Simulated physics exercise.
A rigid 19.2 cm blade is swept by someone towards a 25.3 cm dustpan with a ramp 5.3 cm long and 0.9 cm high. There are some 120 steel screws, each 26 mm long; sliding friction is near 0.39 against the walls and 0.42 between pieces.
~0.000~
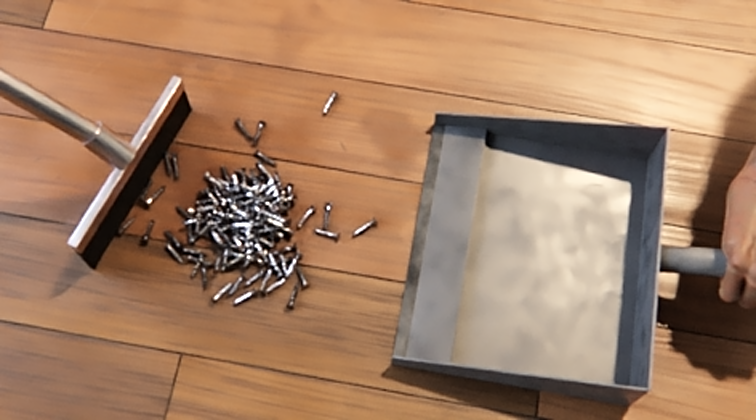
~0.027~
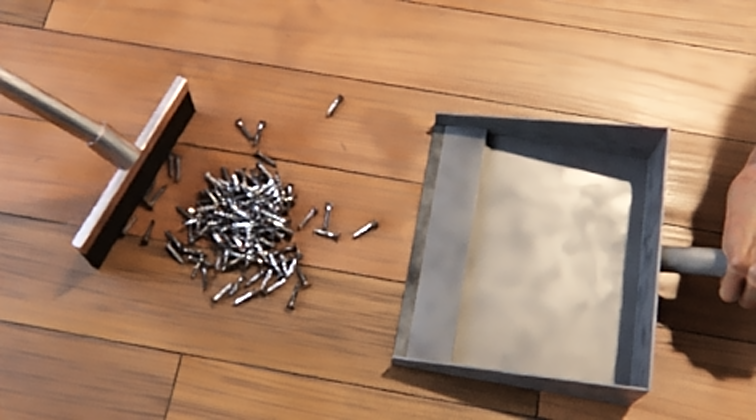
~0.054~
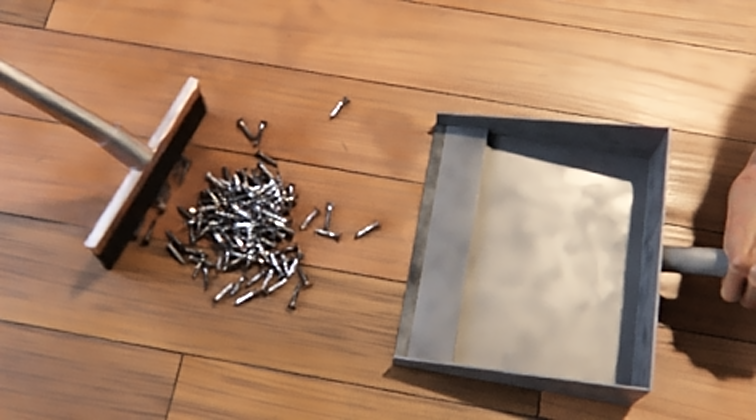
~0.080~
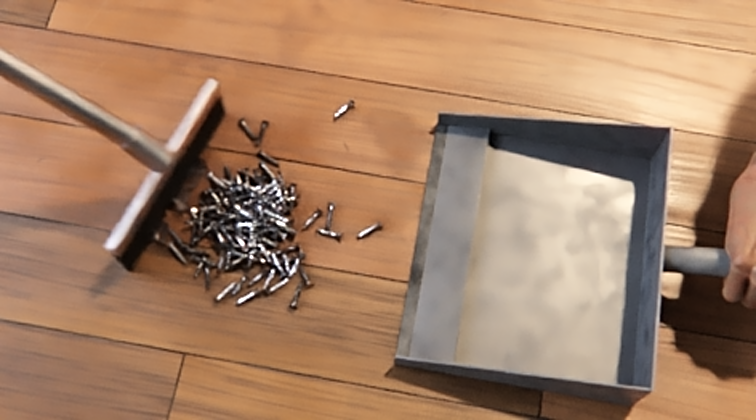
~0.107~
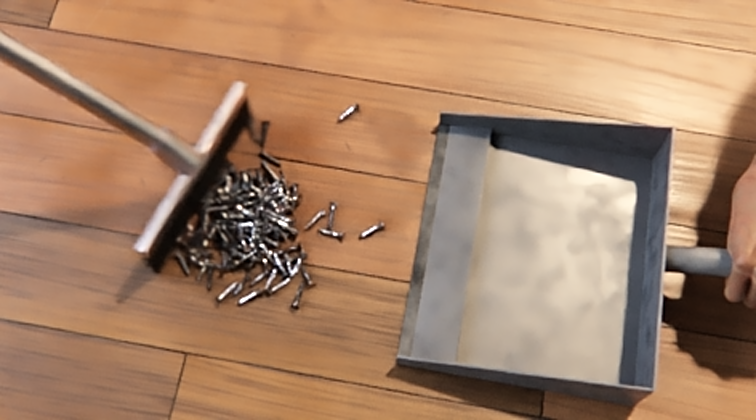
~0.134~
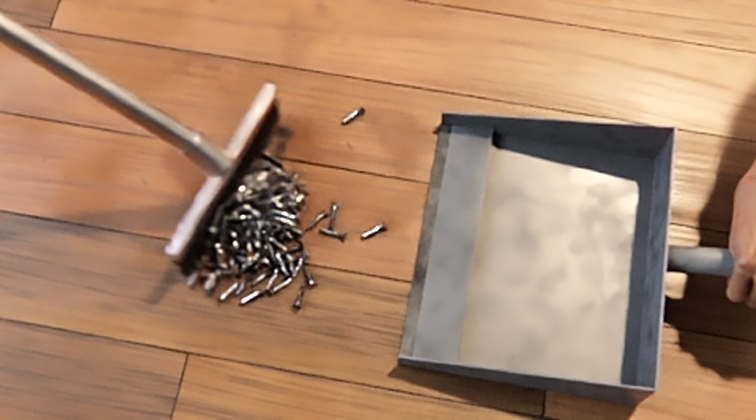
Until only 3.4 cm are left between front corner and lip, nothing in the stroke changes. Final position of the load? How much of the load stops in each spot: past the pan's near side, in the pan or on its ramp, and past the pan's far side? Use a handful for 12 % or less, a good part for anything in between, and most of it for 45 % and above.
My call is past the pan's near side: A handful; in the pan or on its ramp: A good part; past the pan's far side: A handful.
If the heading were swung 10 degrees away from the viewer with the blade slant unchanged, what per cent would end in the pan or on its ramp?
Pan plus ramp: Some 25 %.
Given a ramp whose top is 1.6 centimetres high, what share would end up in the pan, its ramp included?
Near 25 per cent, then.
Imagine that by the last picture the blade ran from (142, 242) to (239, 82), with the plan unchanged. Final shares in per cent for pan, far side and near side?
Pan 5 % / far 0 % / near 0 %.
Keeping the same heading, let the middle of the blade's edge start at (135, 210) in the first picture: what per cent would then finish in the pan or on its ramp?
The pan and its ramp would take some 35 per cent.
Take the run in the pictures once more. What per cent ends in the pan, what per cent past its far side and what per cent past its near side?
Near side 5 %, pan 30 %, far side 0 %.
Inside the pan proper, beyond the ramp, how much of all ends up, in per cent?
Roughly 5 in a hundred.
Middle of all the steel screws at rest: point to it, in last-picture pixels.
Somewhere near (404, 264) in the last picture.
After 0.22 s, middle of the blade 10 cm from the lip; 0 % over the lip, far side 0 %, near side 0 %.
After 0.27 s, middle of the blade 7 cm from the lip; 0 % over the lip, far side 0 %, near side 5 %.
After 0.46 s, middle of the blade 6 cm from the lip; 30 % over the lip, far side 0 %, near side 5 %.
By 1.3 s all is still; near side 5 %, pan 30 %, far side 0 %, in front of the lip or behind the blade 65 %.
